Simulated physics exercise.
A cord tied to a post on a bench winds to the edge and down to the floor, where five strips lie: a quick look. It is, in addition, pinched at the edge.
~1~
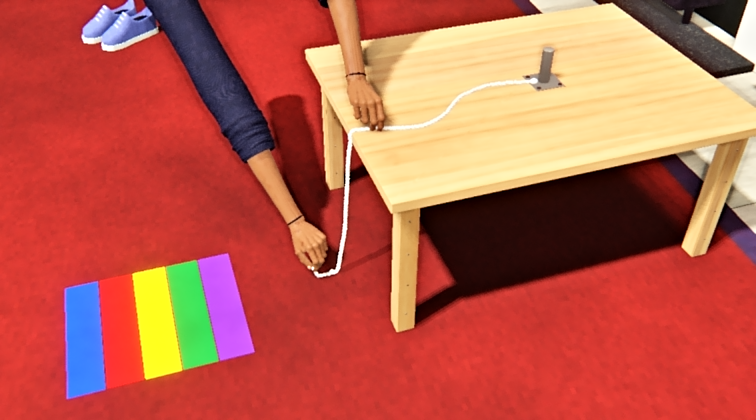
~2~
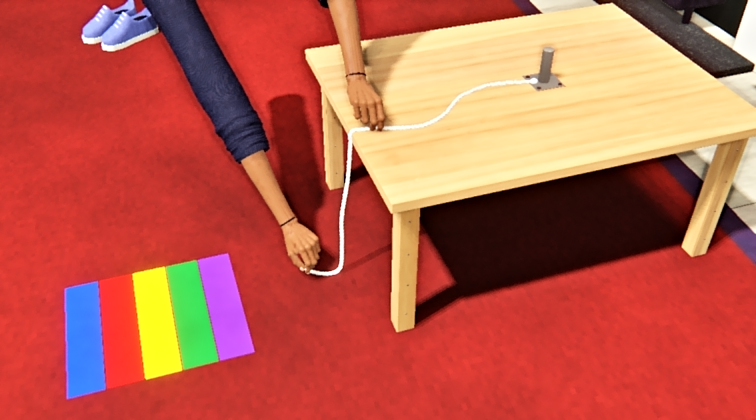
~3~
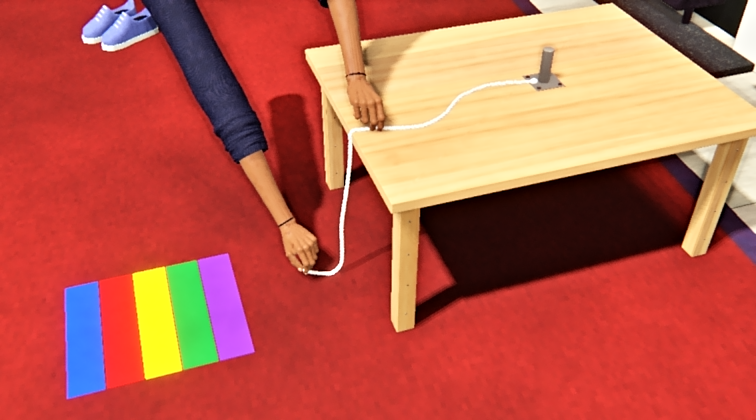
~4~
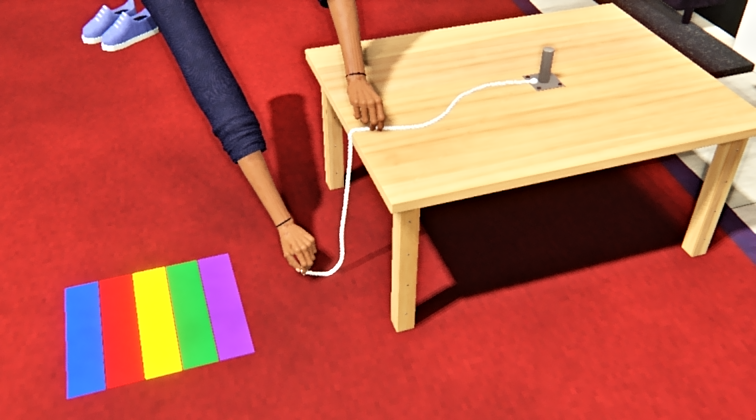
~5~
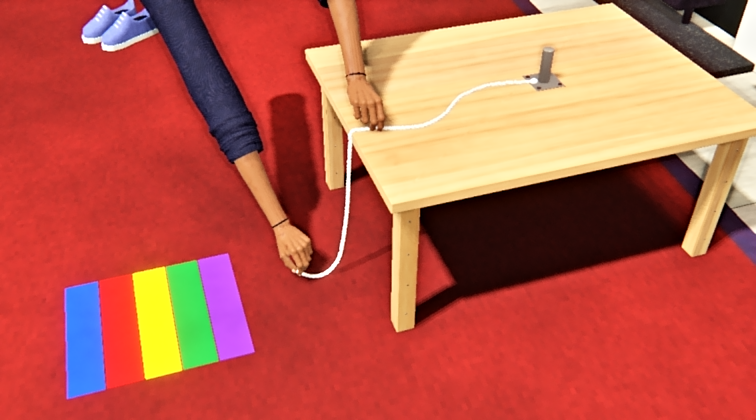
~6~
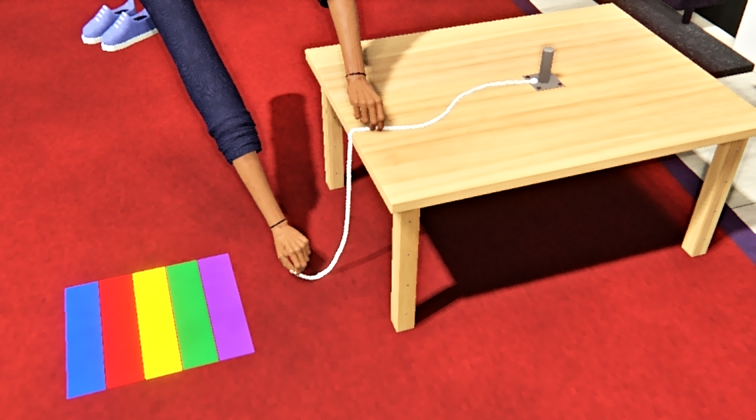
In this clip, one hand presses a white cord at the edge of a wooden table while the other, holding its lower end near the red floor, shifts slightly left toward five colored strips, drawing the hanging part into a gentle curve.
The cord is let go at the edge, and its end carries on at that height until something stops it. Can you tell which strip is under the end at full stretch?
Yes, the green one.
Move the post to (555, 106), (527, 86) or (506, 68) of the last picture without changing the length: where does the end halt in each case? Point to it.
The spots are near (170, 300), (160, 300) and (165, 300).
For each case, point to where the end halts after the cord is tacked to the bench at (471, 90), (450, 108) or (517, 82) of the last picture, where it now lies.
Result per try (px, approx.): (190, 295); (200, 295); (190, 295).
Early on, end near (248, 283); short of the strips.
Midway, end near (209, 291); over purple.
At the end of the slack, end near (186, 297); over green. It halts on the green strip.
